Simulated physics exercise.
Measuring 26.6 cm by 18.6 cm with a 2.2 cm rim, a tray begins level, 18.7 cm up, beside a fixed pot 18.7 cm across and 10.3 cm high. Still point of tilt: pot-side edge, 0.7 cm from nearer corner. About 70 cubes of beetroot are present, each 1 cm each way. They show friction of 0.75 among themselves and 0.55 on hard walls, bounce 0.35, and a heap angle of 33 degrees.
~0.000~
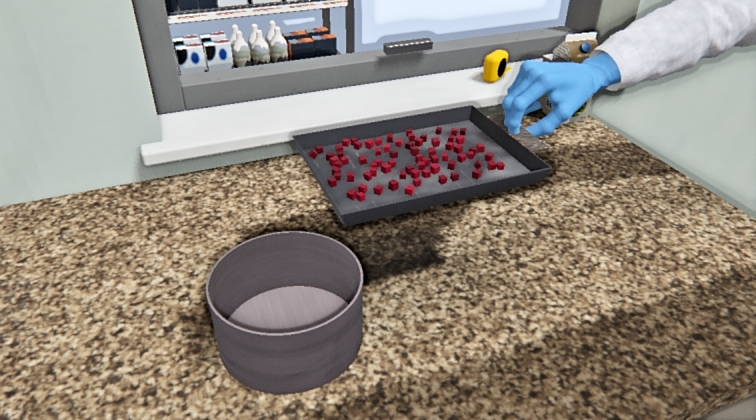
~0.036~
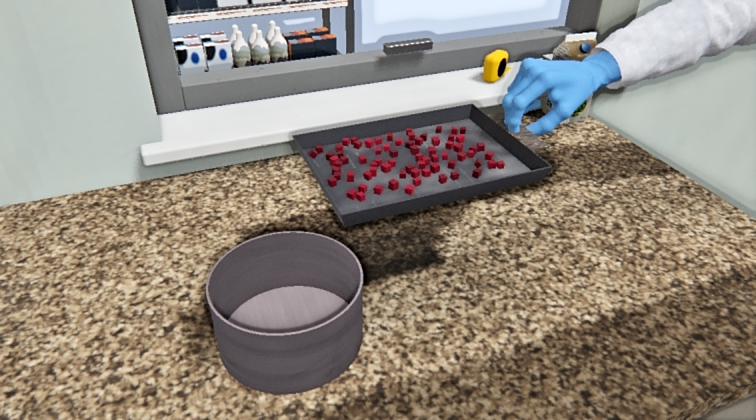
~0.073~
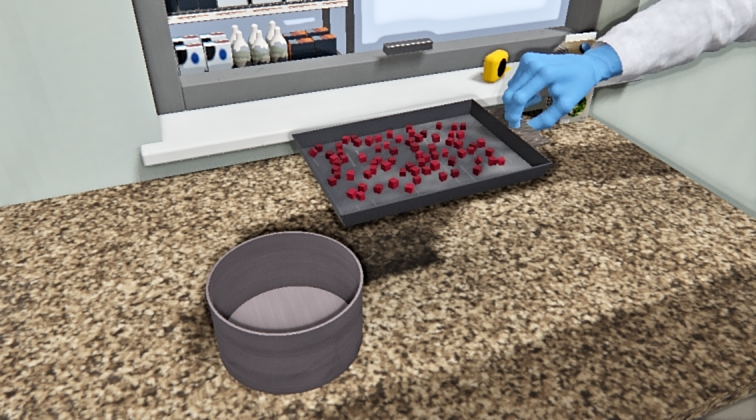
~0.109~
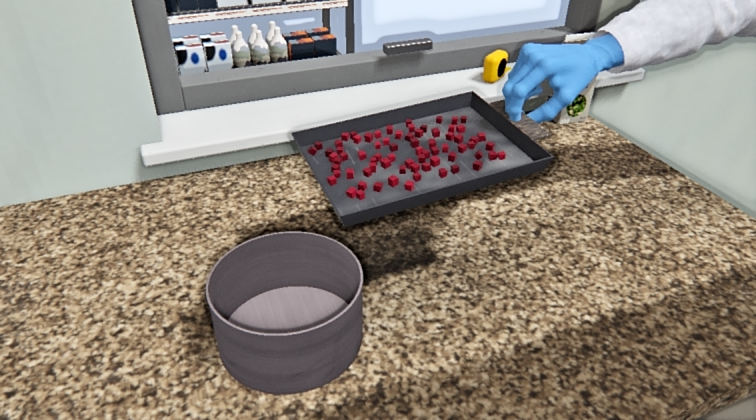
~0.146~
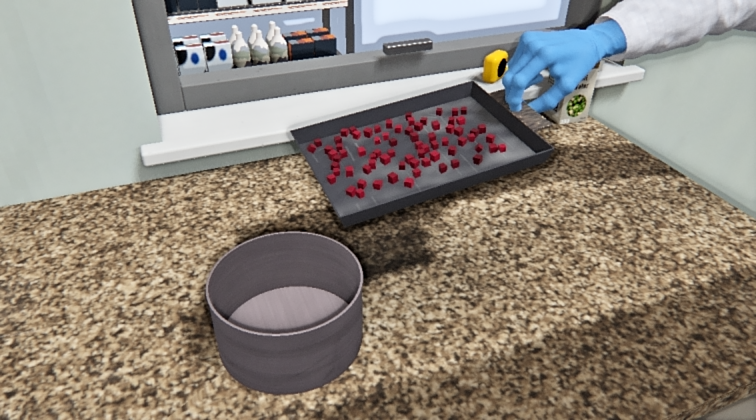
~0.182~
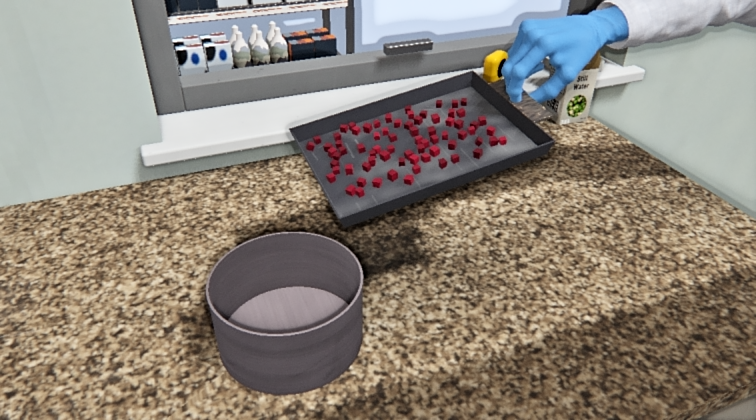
The clip shows a gloved hand at the far right corner of a dark tray scattered with small red cubes, near a round grey pot on a speckled counter; the hand gradually raises that side, tilting the tray slightly.
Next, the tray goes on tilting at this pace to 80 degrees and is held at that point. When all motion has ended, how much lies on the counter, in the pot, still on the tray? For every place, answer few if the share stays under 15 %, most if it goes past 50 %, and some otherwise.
Shares - counter: Few; pot: Most; tray: Some.
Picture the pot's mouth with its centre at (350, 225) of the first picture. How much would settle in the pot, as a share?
Some 0 per cent.
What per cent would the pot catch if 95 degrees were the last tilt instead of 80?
Near 95 %, then.
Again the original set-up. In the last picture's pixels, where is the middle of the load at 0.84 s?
Load centre: About (324, 197) px.
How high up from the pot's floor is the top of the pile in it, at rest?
Roughly 1.5 cm up.
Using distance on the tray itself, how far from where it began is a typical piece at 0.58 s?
It has moved some 2 cm from its start.
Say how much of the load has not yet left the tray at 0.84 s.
It works out to near 80 per cent of the load.
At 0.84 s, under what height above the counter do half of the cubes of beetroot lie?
About 22 centimetres.
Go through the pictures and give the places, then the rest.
Tray tilt 0 degrees, front corners at (345, 210) and (545, 166); middle of the pieces at (394, 154); pot at (286, 277), in the first frame.
Tray tilt 0 degrees, front corners at (345, 210) and (545, 165); middle of the pieces at (394, 153), in the second frame.
Tray tilt 2 degrees, front corners at (344, 211) and (545, 161); middle of the pieces at (394, 151), in the third frame.
Tray tilt 4 degrees, front corners at (344, 211) and (546, 155), lowest corner left front; middle of the pieces at (394, 147), in the fourth frame.
Tray tilt 7 degrees, front corners at (343, 212) and (547, 147), lowest corner left front; middle of the pieces at (393, 142), in the fifth frame.
Tray tilt 10 degrees, front corners at (342, 213) and (548, 139), lowest corner left front; middle of the pieces at (393, 138); pot at (286, 278). Its pace works out near 85 degrees a second, in the sixth frame.
After 0.58 s, tilt 44 degrees; the tray holds 100 %, the pot 0 %.
Then, at 0.84 s, tilt 66 degrees; the tray holds 80 %, the pot 0 %.
After 1.21 s, tilt 80 degrees; the tray holds 35 %, the pot 55 %.
At rest (3.3 s), counter 0 %, pot 75 %, tray 20 %.
